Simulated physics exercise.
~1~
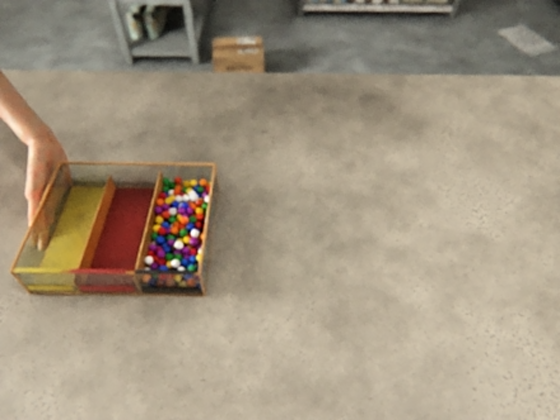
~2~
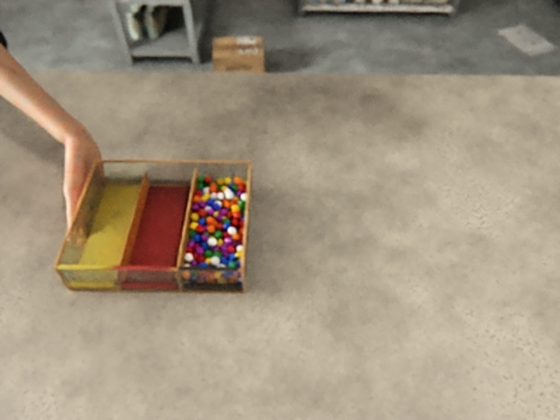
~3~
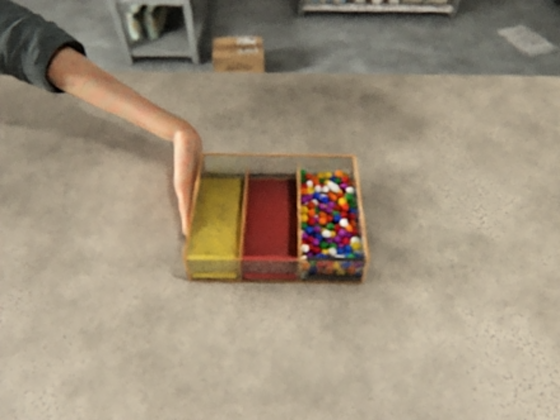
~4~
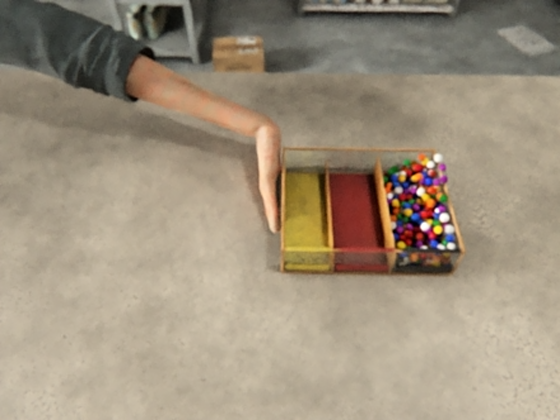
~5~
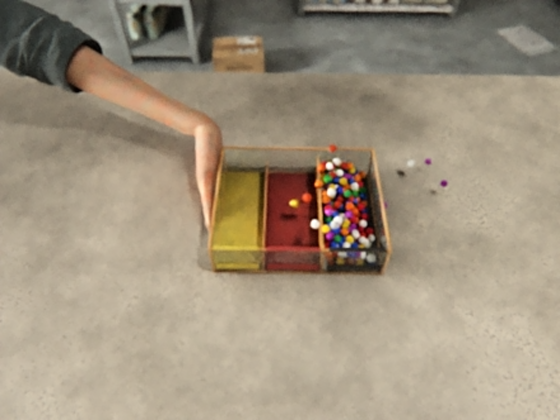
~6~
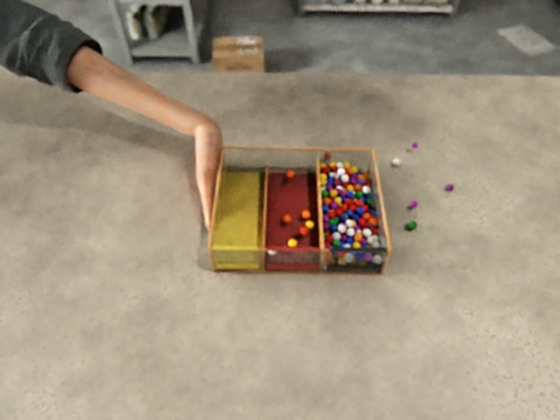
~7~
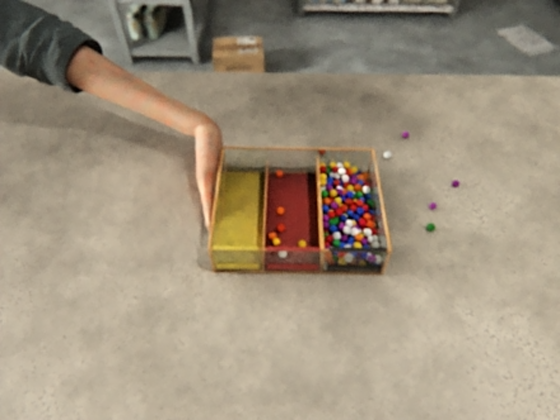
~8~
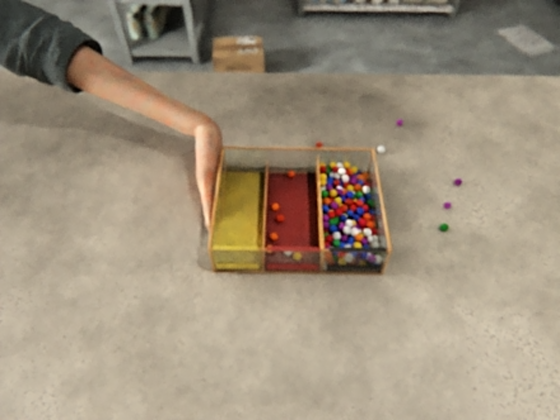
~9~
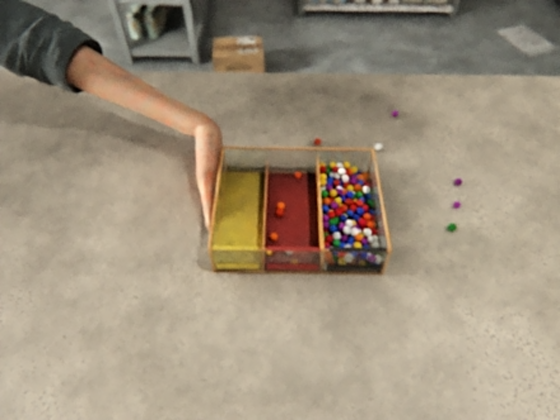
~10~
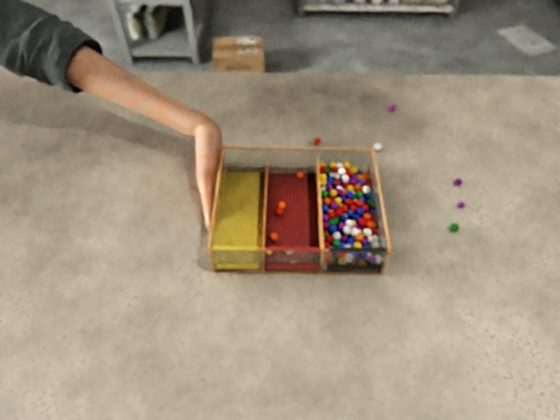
A hand slides a divided tray right, then back left, spilling a few colorful marbles.
